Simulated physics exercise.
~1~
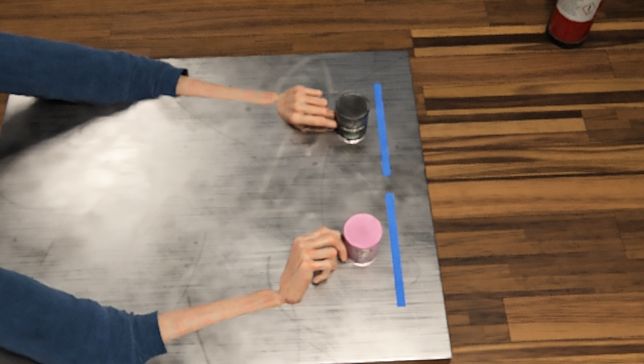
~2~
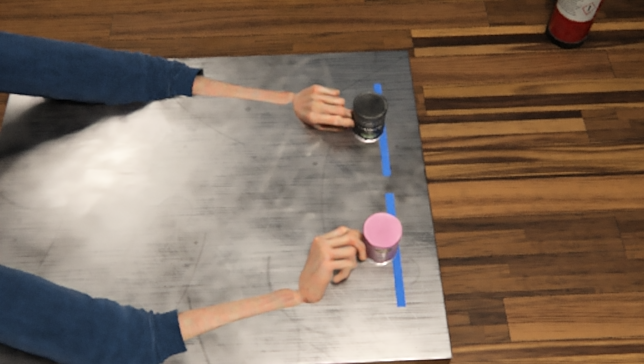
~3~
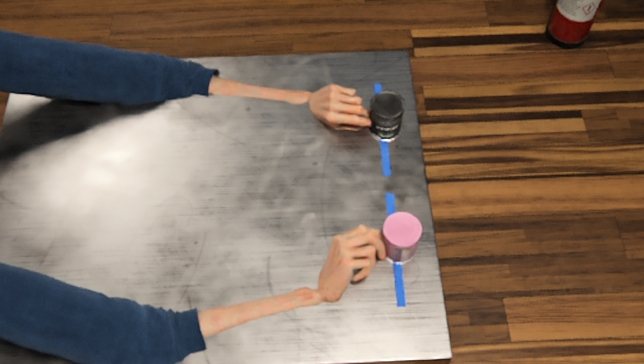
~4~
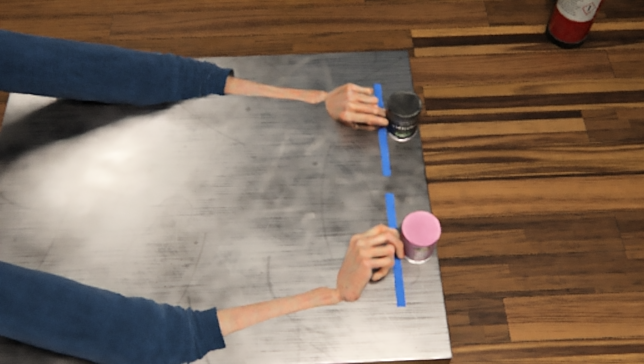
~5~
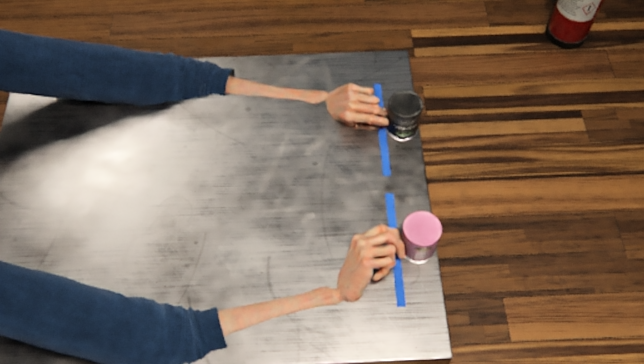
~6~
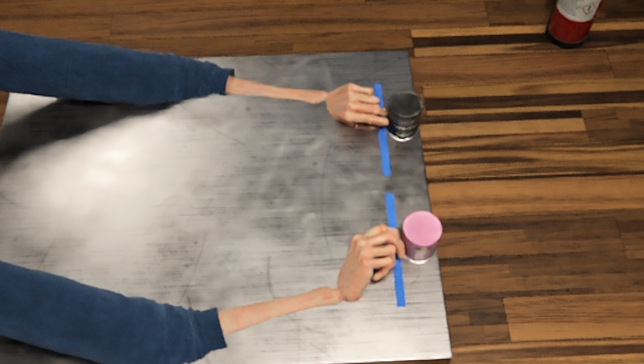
Two hands pushed a black pot and a pink tin side by side to the right, sliding them over strips of blue tape near the table's edge, then held still with both containers still resting on top.
